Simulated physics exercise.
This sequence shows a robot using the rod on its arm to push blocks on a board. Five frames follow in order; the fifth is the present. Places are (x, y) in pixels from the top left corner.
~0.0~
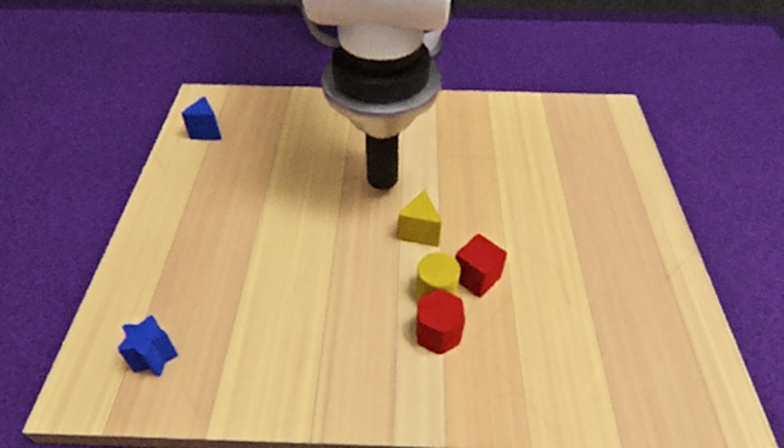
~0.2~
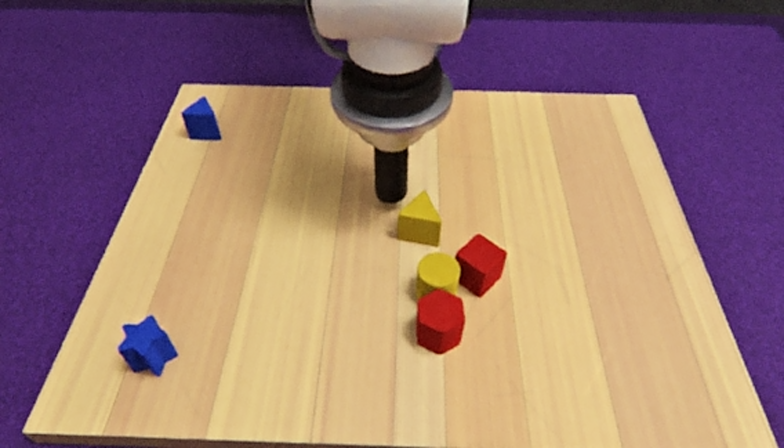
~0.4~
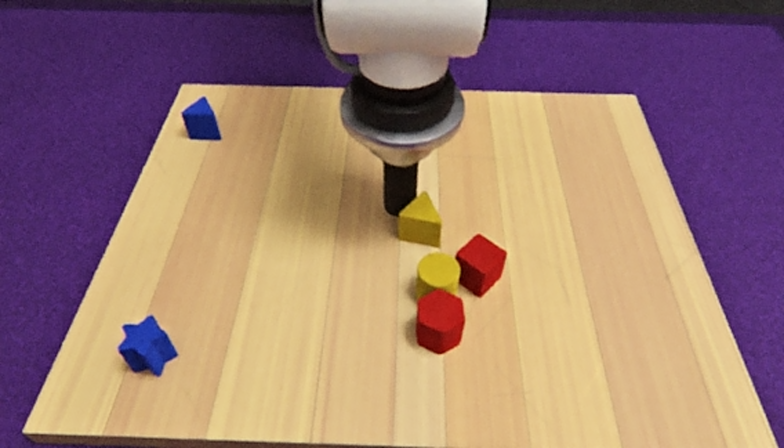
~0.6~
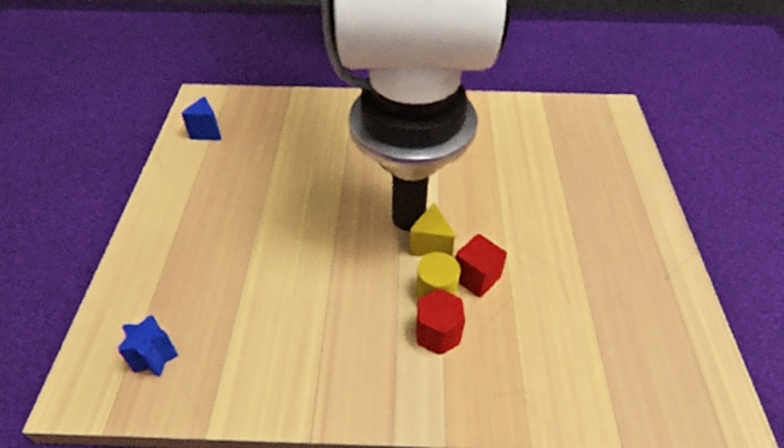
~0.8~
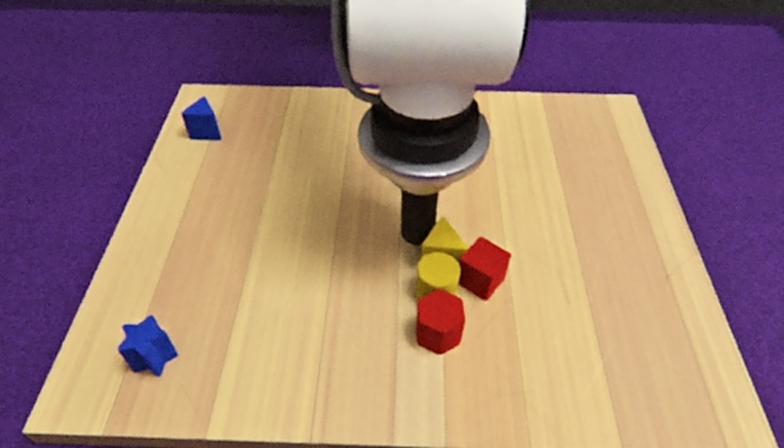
Robot arm lowering its black rod toward the yellow triangle and pushing it slightly right against the red block on a wooden board.
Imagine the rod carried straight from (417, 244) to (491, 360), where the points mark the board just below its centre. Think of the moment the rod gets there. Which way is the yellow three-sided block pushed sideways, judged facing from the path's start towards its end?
So, looking from the first point of the path to the last, the yellow three-sided block moves leftwards.
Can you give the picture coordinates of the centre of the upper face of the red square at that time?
Its top middle: (527, 272).
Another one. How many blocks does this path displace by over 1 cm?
My forecast: 3 or more.
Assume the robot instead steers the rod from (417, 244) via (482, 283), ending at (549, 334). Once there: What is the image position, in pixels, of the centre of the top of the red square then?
Pixel (599, 306).
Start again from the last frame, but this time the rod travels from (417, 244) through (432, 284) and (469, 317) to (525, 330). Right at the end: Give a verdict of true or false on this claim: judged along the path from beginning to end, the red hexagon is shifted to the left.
The statement is incorrect.
The first path, step by step. One third of the way, rod at (441, 268); yellow circular block at (445, 288); red hexagon at (434, 326), turned 20° anticlockwise; yellow three-sided block at (477, 265); red square at (515, 270), turned 55° anticlockwise.
Two thirds of the way, rod at (466, 307); yellow circular block at (462, 331); red hexagon at (427, 358), turned 20° clockwise; yellow three-sided block at (504, 295), turned 30° anticlockwise; red square at (527, 272), turned 85° anticlockwise.
At the end, rod at (494, 350); yellow circular block at (472, 369); red hexagon at (421, 369), turned 50° clockwise; yellow three-sided block at (516, 305), turned 55° anticlockwise; red square at (527, 272), turned 85° anticlockwise.
